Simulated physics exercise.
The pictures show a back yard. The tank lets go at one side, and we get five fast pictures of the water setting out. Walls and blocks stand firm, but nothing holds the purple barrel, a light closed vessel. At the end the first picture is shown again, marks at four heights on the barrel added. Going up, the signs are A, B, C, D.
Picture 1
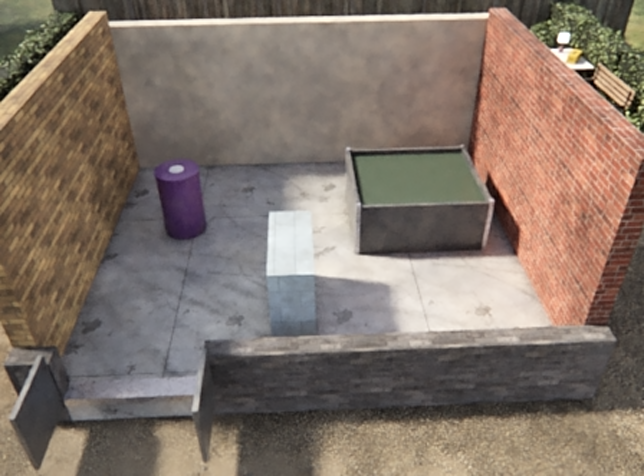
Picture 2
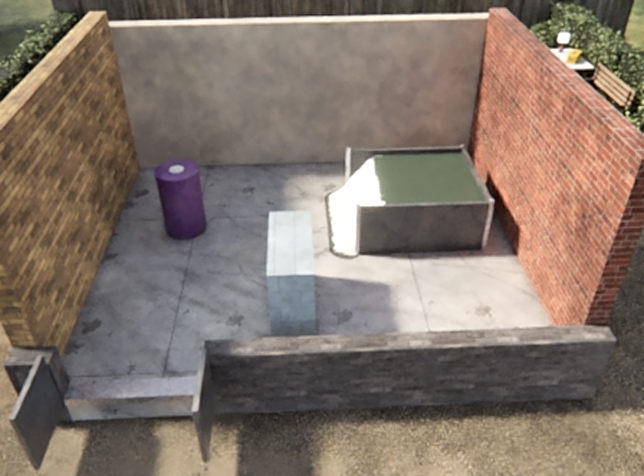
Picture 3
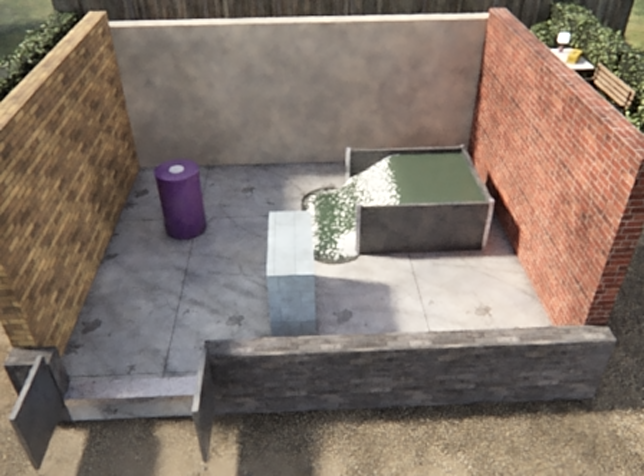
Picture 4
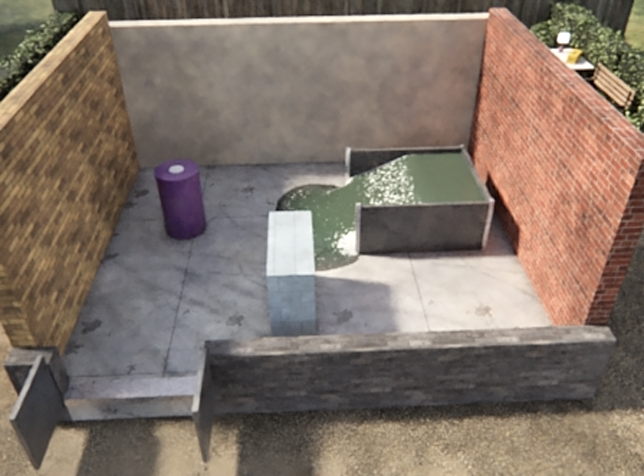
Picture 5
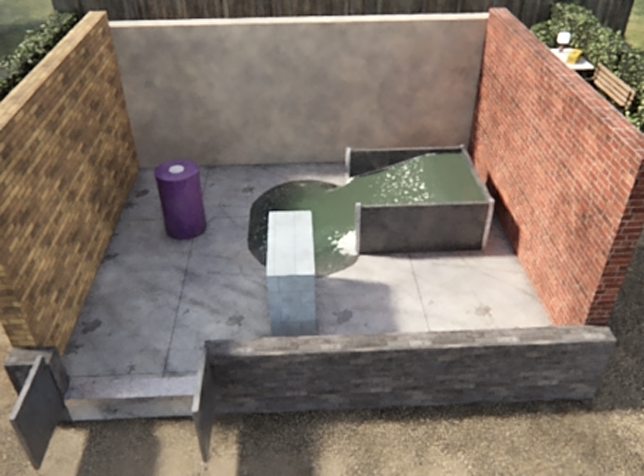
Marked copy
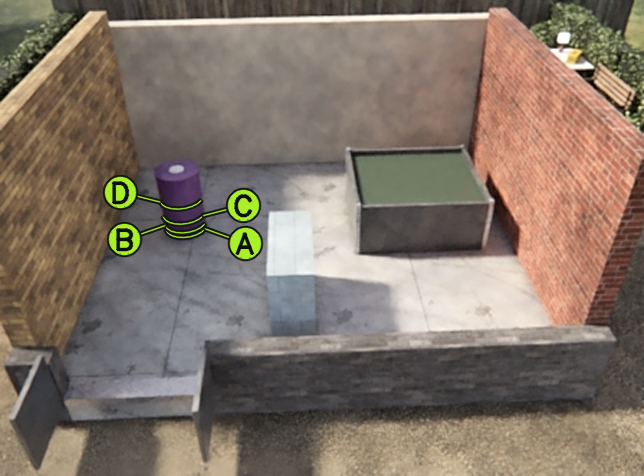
Green water pouring from the left side of a square tank and spreading across a walled yard around a pale block.
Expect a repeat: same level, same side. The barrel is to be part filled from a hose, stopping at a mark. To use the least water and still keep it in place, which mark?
D will do.
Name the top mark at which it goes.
C.
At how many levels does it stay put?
One.
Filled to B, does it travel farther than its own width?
Yes, clearly.
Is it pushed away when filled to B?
Yes, that goes wrong.
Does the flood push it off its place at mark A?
Yes.
In lime, A at (183, 237); B at (182, 232); C at (181, 224); D at (178, 209); from the bottom up A, B, C, D.
For mark A, it is pushed about 4 times its own width away.
For mark B, it is pushed about twice its own width away.
For mark C, it is pushed about half its own width away.
For mark D, it does not move.
